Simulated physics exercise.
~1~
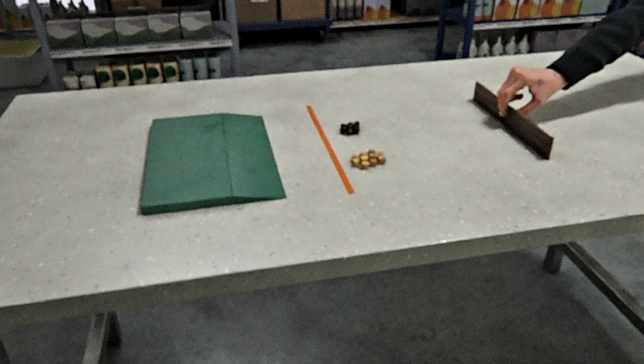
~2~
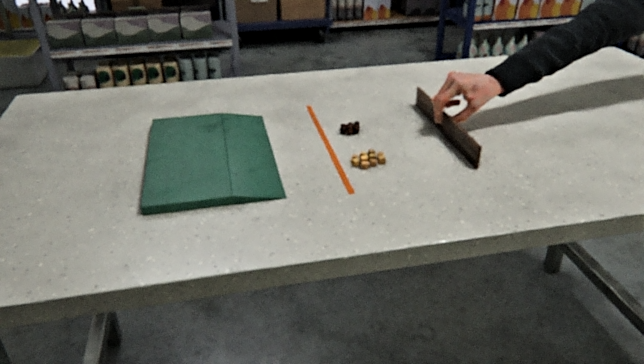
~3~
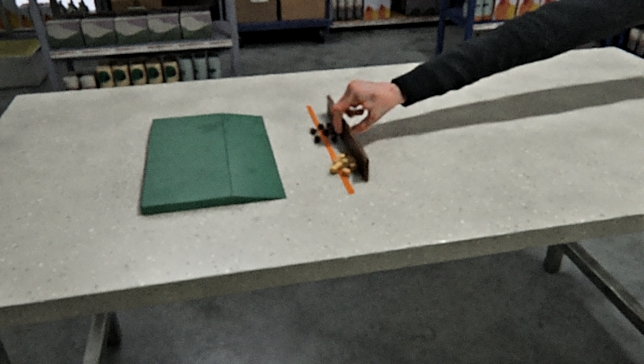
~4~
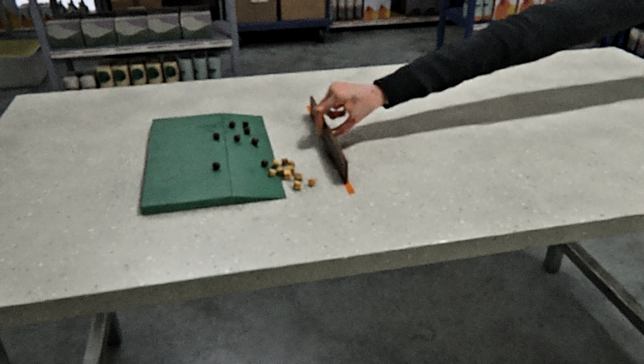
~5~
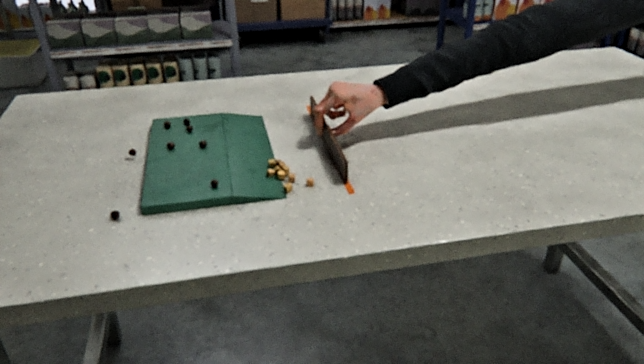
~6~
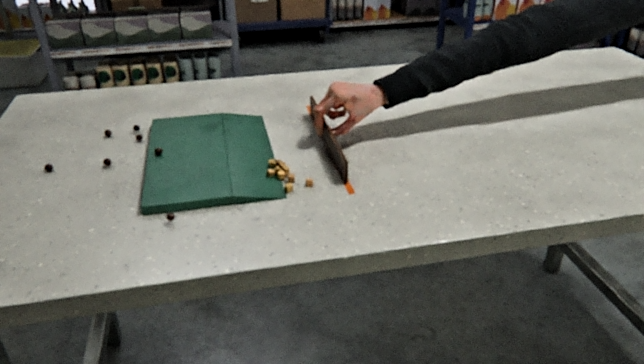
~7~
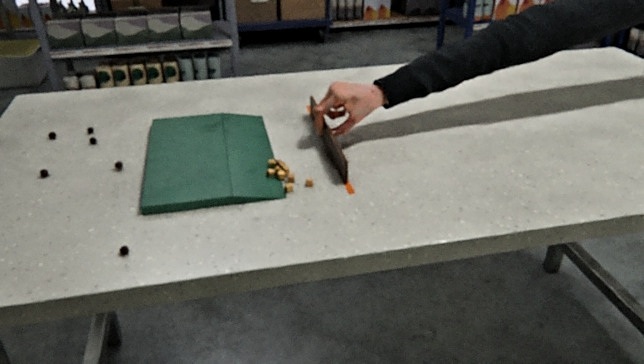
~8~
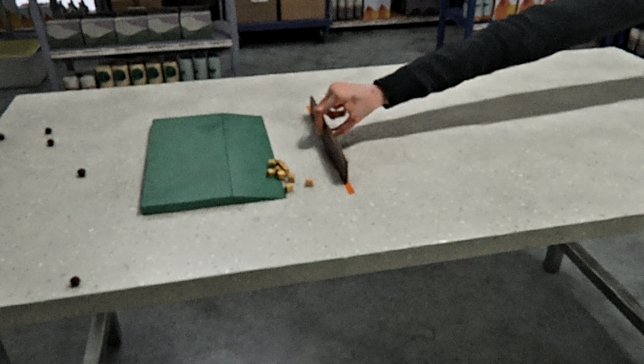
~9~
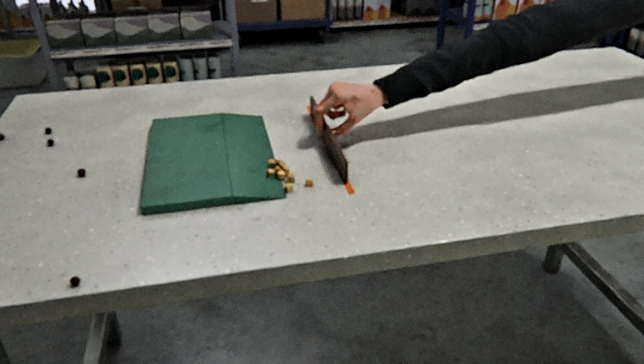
Hand sliding a wooden strip left to an orange line, dark pieces scattering over a green ramp, tan ones stopping at its edge.
